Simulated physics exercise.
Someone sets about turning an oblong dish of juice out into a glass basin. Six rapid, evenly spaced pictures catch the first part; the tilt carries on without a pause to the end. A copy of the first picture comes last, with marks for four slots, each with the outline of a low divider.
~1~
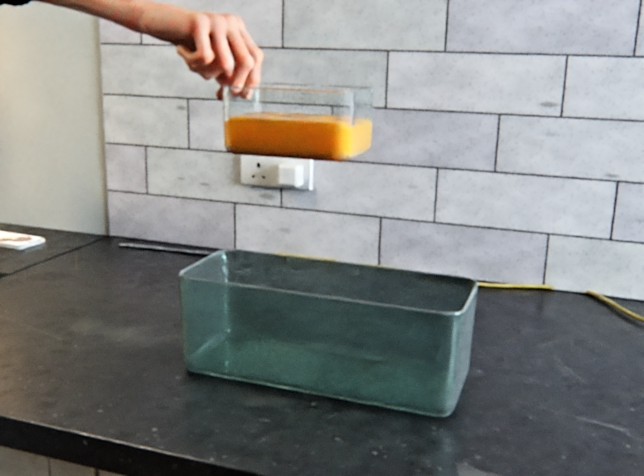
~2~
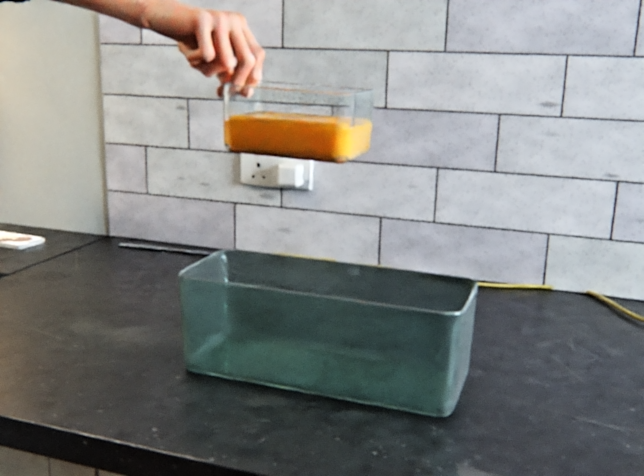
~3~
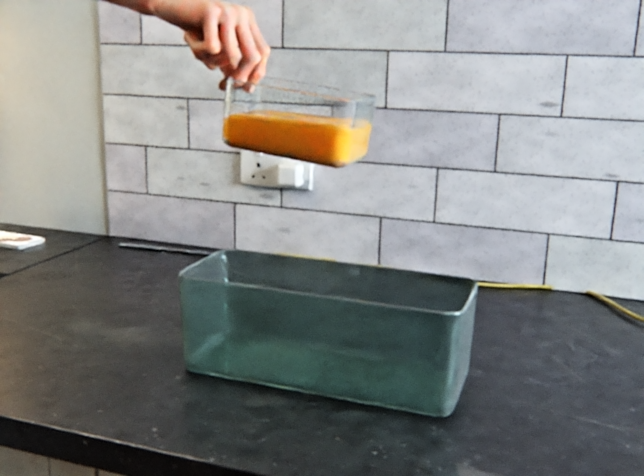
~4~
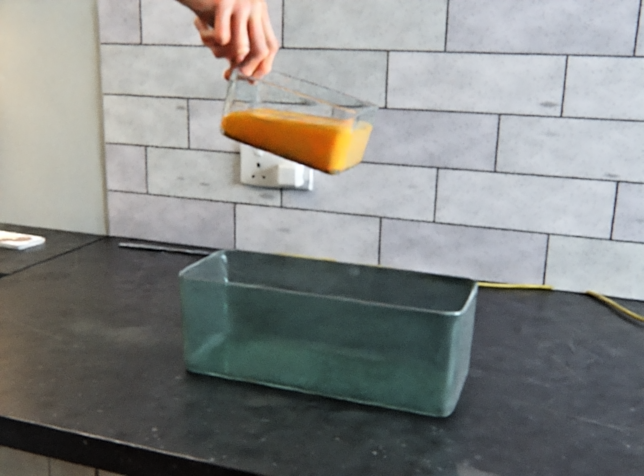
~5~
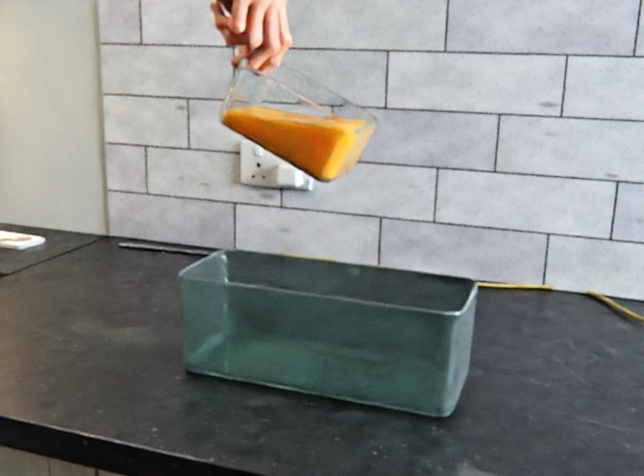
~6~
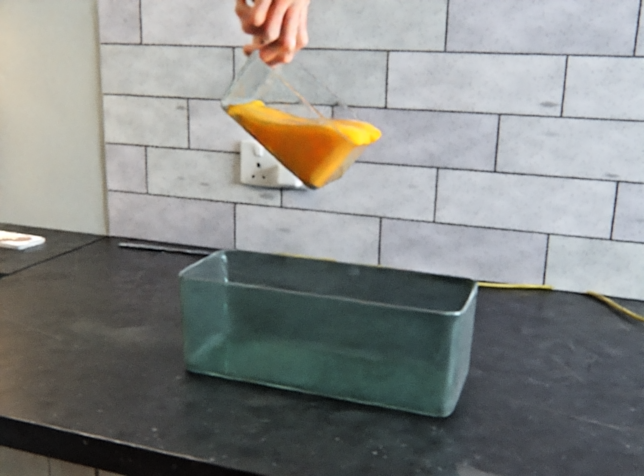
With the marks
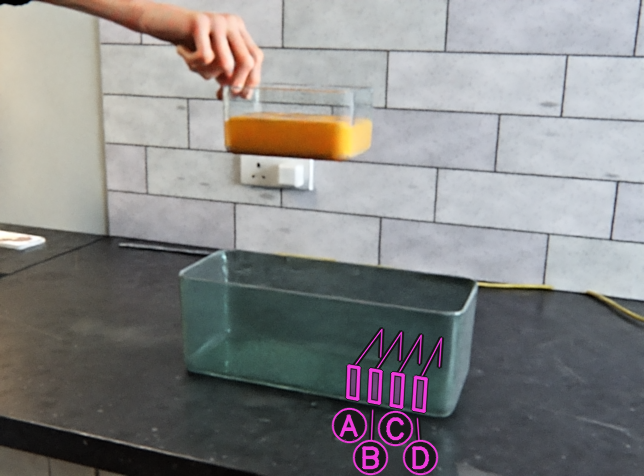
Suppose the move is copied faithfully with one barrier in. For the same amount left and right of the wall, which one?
Go for B.
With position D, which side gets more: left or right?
The left side.
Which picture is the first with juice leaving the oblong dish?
Picture 6.
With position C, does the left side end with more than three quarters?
No, it does not.
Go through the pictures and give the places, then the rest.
The first picture shows upright, lip at (361, 89); basin from (186, 367) to (455, 415); nothing has left yet.
The second picture shows upright, lip at (362, 91); nothing has left yet.
The third picture shows tipped about 7°, lip at (364, 98); nothing has left yet.
The fourth picture shows tipped about 15°, lip at (367, 108); nothing has left yet.
The fifth picture shows tipped about 26°, lip at (368, 122); nothing has left yet.
The sixth picture shows tipped about 38°, lip at (365, 138); juice is over the lip, down to (369, 142).
On the marked copy, A at (351, 405); B at (372, 409); C at (394, 414); D at (417, 418).
With A, about 38 % ends left of the wall and 60 % right of it.
With B, about 51 % ends left of the wall and 47 % right of it.
With C, about 66 % ends left of the wall and 31 % right of it.
With D, about 90 % ends left of the wall and 7 % right of it; 3 % is lost outside.
